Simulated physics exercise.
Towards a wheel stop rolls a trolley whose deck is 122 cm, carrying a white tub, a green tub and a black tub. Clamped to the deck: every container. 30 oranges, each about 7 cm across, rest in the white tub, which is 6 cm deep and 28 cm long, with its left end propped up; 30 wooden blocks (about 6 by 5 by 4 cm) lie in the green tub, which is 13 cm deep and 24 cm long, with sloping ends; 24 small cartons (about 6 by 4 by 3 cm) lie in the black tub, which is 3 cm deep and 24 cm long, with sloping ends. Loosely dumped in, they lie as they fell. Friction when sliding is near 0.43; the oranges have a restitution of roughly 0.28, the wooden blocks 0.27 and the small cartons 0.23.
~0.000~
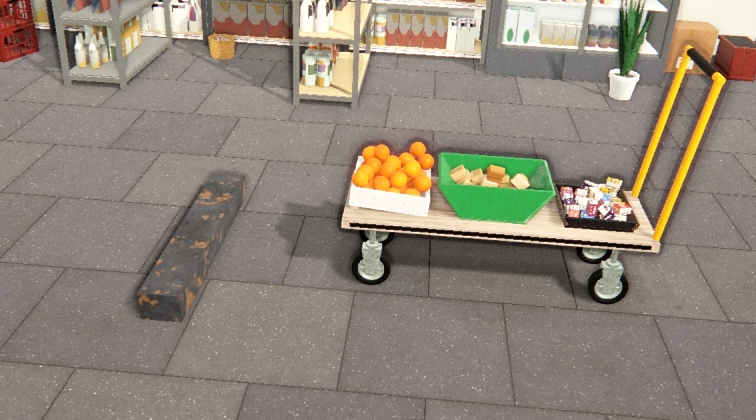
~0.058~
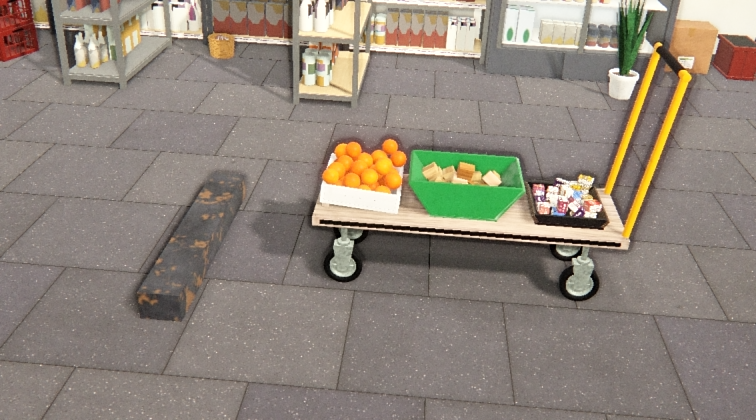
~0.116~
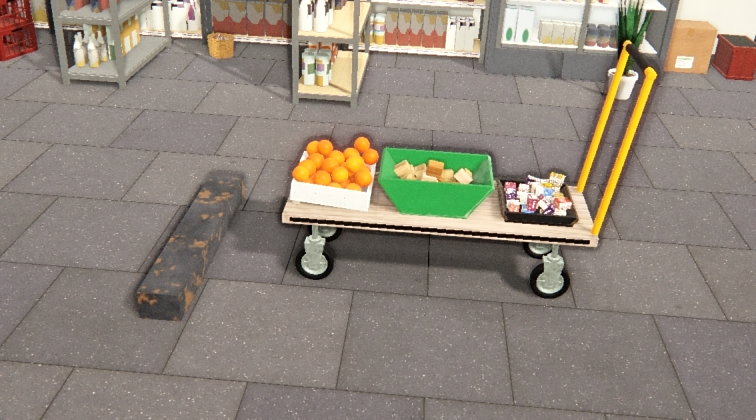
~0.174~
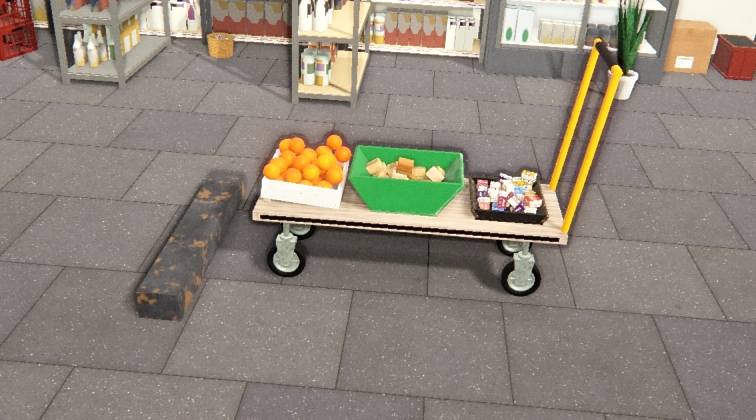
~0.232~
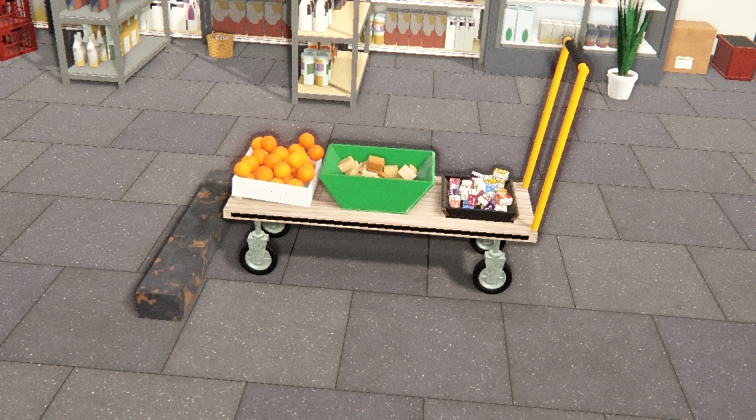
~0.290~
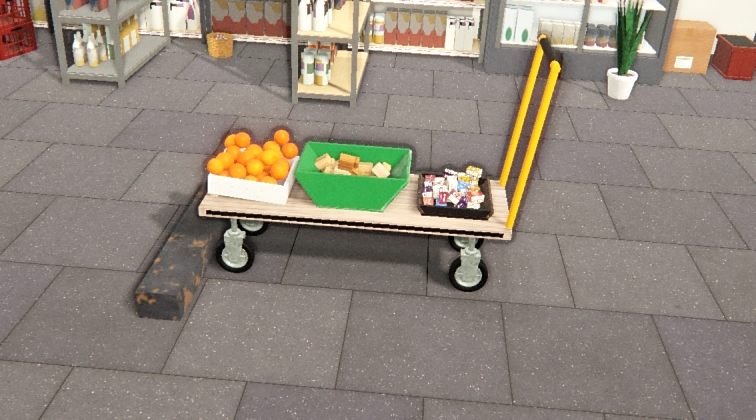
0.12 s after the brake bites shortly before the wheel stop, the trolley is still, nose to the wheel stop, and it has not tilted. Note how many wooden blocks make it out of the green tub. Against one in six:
Under.
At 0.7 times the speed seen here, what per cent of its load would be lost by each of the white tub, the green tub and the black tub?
In that case the white tub sheds 20 per cent, the green tub 0 per cent and the black tub 10 per cent.
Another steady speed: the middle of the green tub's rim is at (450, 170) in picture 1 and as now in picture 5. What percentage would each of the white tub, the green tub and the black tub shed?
White tub 20, green tub 0, black tub 0 per cent.
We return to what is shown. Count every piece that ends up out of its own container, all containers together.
Estimate: About 16.
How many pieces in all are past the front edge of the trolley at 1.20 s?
I'd estimate close to 8 pieces.
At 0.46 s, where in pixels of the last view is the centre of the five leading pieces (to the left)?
The five leading pieces sit around (178, 157).
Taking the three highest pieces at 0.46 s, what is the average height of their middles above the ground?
Roughly 52 centimetres.
After 0.34 s, white tub 28 in, 2 out, green tub 30 in, 0 out and black tub 24 in, 0 out.
After 0.46 s, white tub 24 in, 6 out, green tub 30 in, 0 out and black tub 23 in, 1 out.
After 0.69 s, white tub 21 in, 9 out, green tub 28 in, 2 out and black tub 18 in, 6 out.
Outcome (at 1.20 s), white tub 21 in, 9 out, green tub 29 in, 1 out and black tub 18 in, 6 out. Asked share, 1 of 30, 3 per cent.
